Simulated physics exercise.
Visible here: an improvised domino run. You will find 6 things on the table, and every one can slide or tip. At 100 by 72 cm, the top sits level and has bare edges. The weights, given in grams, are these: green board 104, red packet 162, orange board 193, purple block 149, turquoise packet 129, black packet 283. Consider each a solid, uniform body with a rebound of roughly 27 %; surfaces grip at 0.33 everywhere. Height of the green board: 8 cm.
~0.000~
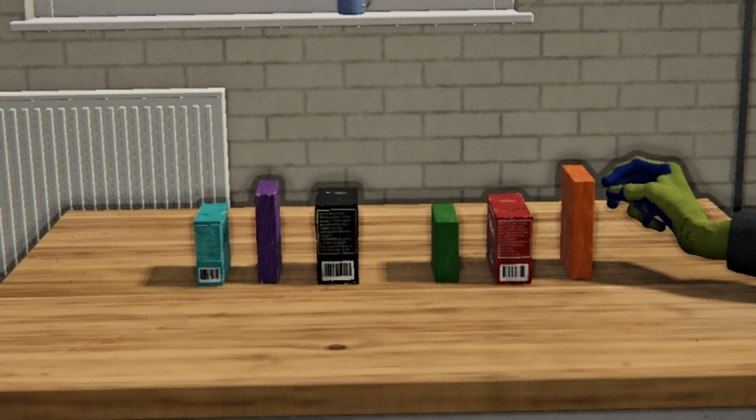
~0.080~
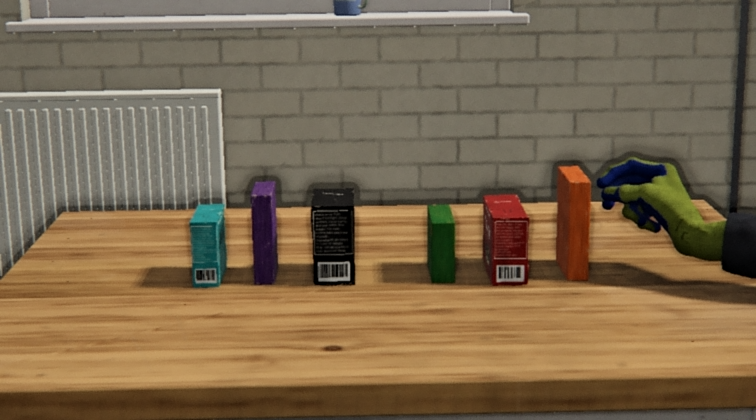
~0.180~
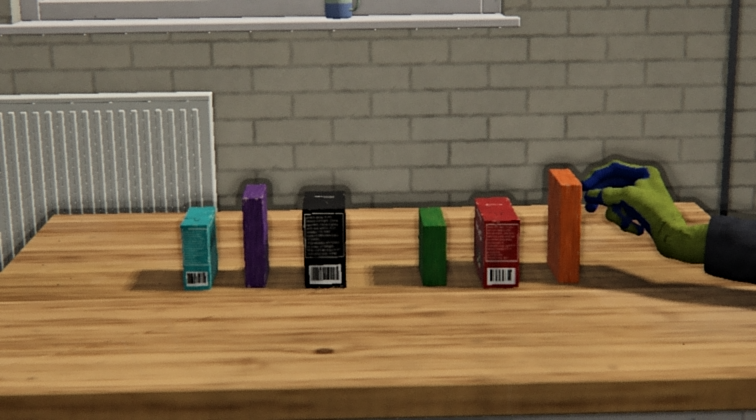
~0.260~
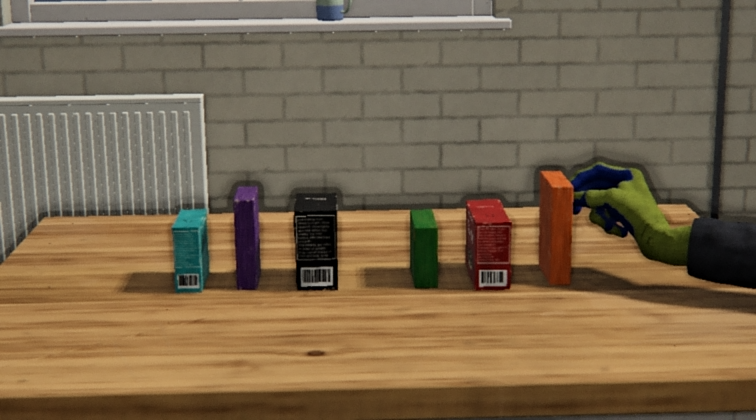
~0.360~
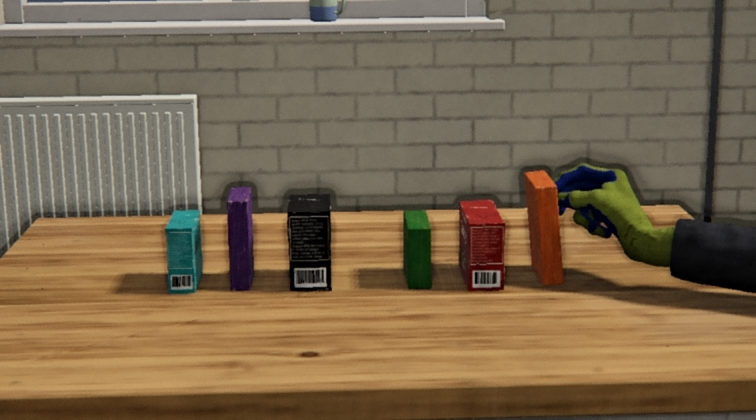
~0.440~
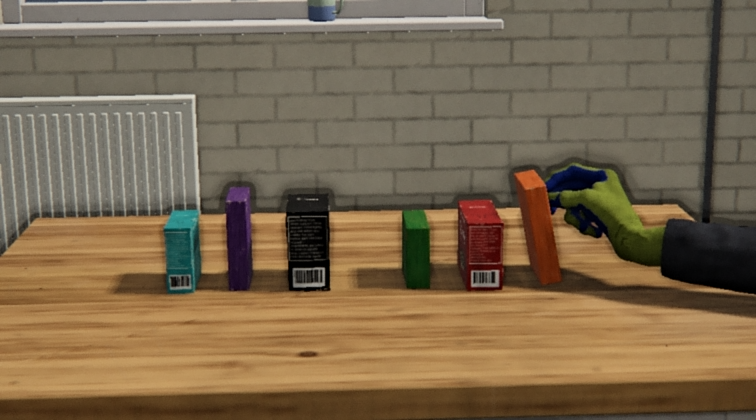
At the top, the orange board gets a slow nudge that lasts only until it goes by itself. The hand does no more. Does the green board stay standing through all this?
Yes.
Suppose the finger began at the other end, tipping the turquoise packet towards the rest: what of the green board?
Outcome for the green board: Upright.
Around 0.64 s, orange board 29° over.
Around 0.74 s, green board resting near (416, 249).
Finally (1.6 s), all 4 still in place (within 5 cm). Final places as that camera would see them, green board near (416, 249).
